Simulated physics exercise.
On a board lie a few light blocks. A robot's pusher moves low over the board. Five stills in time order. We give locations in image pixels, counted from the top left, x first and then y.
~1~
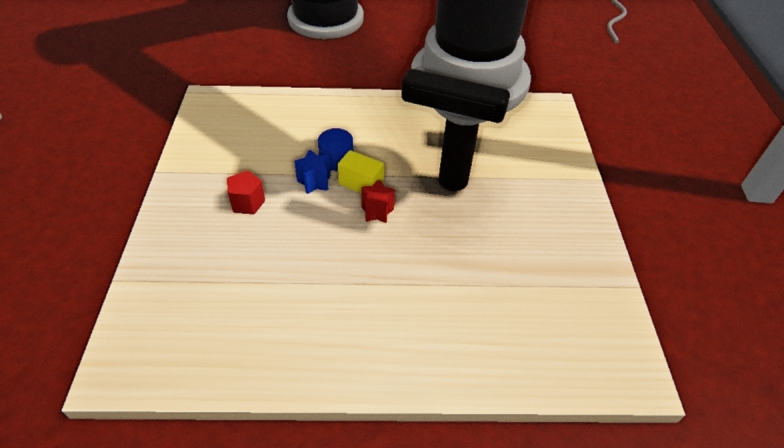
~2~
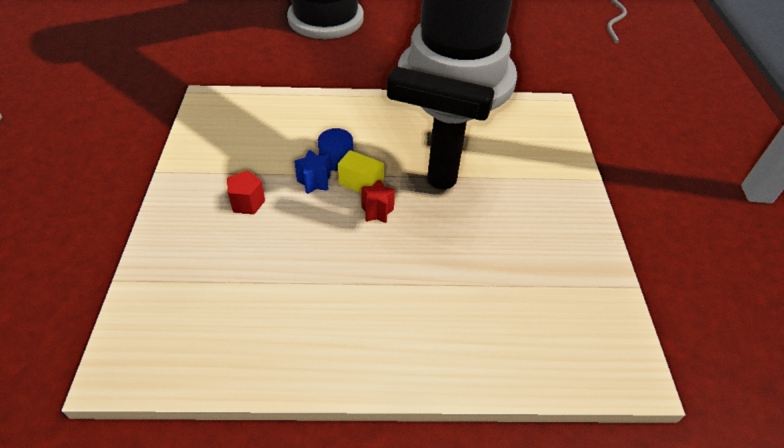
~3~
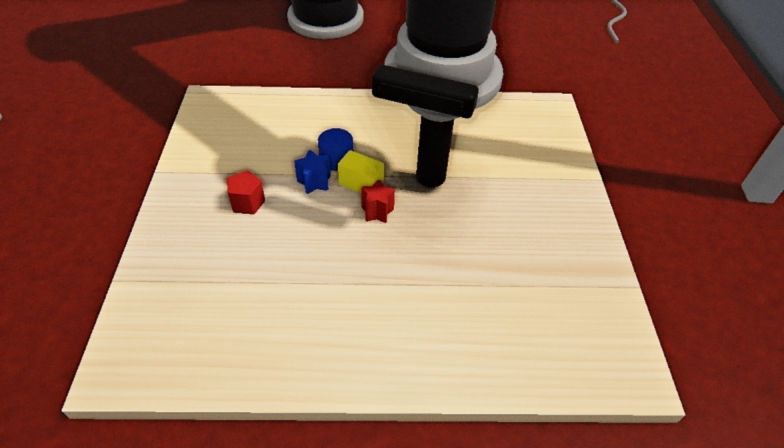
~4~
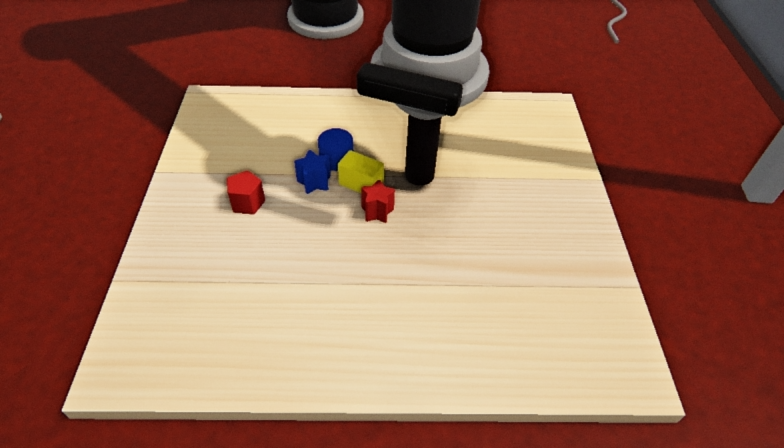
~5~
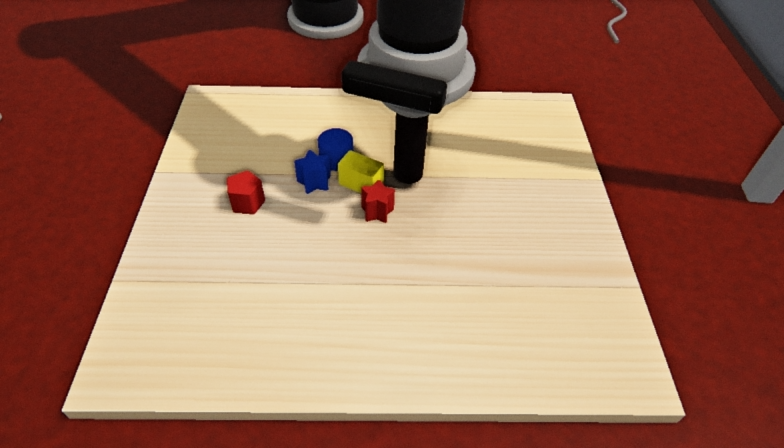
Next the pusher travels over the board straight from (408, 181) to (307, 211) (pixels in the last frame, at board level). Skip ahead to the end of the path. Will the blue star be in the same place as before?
No - that is not the case.
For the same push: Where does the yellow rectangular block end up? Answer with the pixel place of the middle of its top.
The centre of its top face lies at (311, 166).
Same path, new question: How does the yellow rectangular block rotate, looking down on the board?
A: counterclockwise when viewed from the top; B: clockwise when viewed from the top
(B)
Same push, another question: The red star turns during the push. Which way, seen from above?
It makes a counterclockwise turn.
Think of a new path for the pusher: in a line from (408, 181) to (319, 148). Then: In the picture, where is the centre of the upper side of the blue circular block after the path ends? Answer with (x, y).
My best guess is (285, 129).
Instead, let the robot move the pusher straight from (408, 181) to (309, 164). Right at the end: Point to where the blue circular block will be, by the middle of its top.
My prediction: (299, 123).
The first path, step by step. One third of the way, pusher at (374, 184); blue star at (304, 160); blue circular block at (333, 137); yellow rectangular block at (337, 165), turned 20° clockwise; red star at (375, 195), turned 20° anticlockwise.
Two thirds of the way, pusher at (341, 193); blue star at (290, 158); blue circular block at (332, 137); yellow rectangular block at (318, 164), turned 75° clockwise; red star at (371, 197), turned 50° anticlockwise.
At the end, pusher at (306, 203); blue star at (285, 155), turned 20° anticlockwise; blue circular block at (332, 137); yellow rectangular block at (311, 166), turned 125° clockwise; red star at (371, 197), turned 50° anticlockwise.
